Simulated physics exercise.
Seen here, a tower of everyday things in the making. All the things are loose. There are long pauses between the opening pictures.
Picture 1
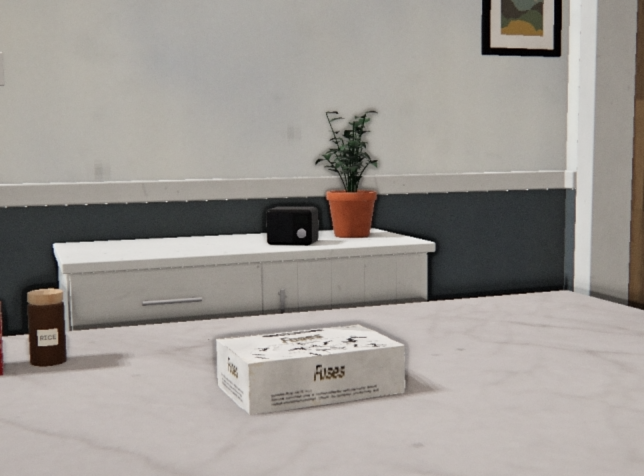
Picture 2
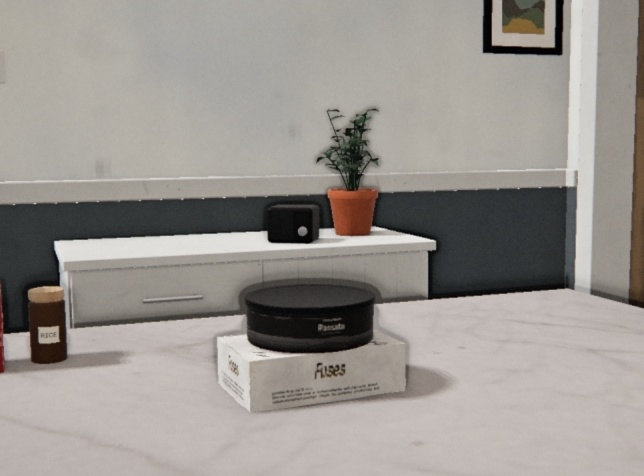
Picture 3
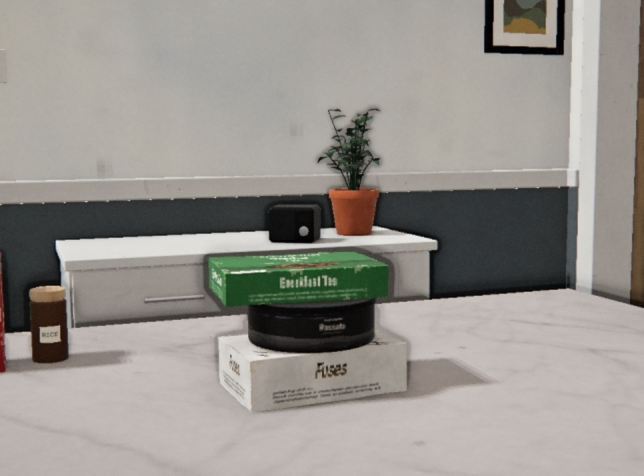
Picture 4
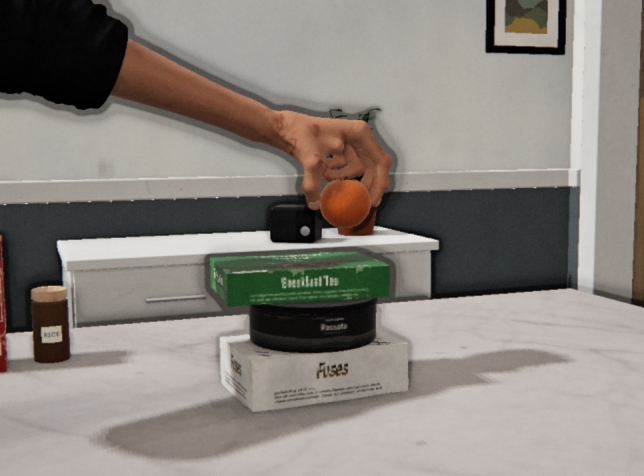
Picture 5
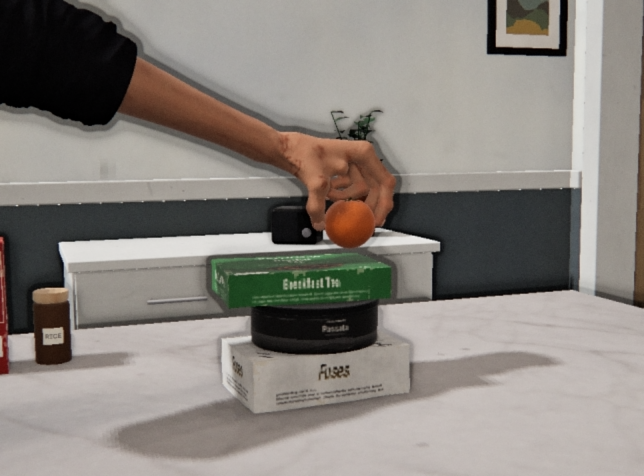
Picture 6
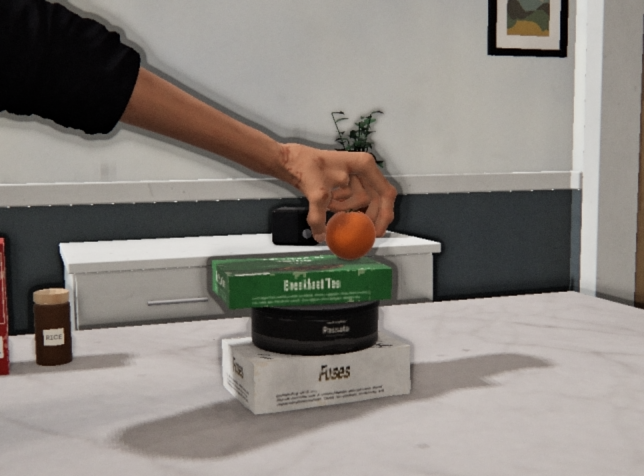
A black tub and then a green packet appear in turn on a white box of fuses on a marble-like surface. A hand then lowers an orange tomato onto the green packet and keeps hold of it.
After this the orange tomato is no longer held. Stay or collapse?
It keeps its balance.
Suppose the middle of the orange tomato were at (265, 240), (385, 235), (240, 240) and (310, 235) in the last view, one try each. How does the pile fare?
First, it keeps its balance; second, it gives way; third, it stays up; fourth, it holds.
Then, 0.80 s after the last picture, nothing has stirred.
Then, 1.90 s after the last picture, orange tomato resting near (350, 235).
At rest, all 6 in place. Seen from the same camera at the end, orange tomato near (350, 235). The pile stays up.
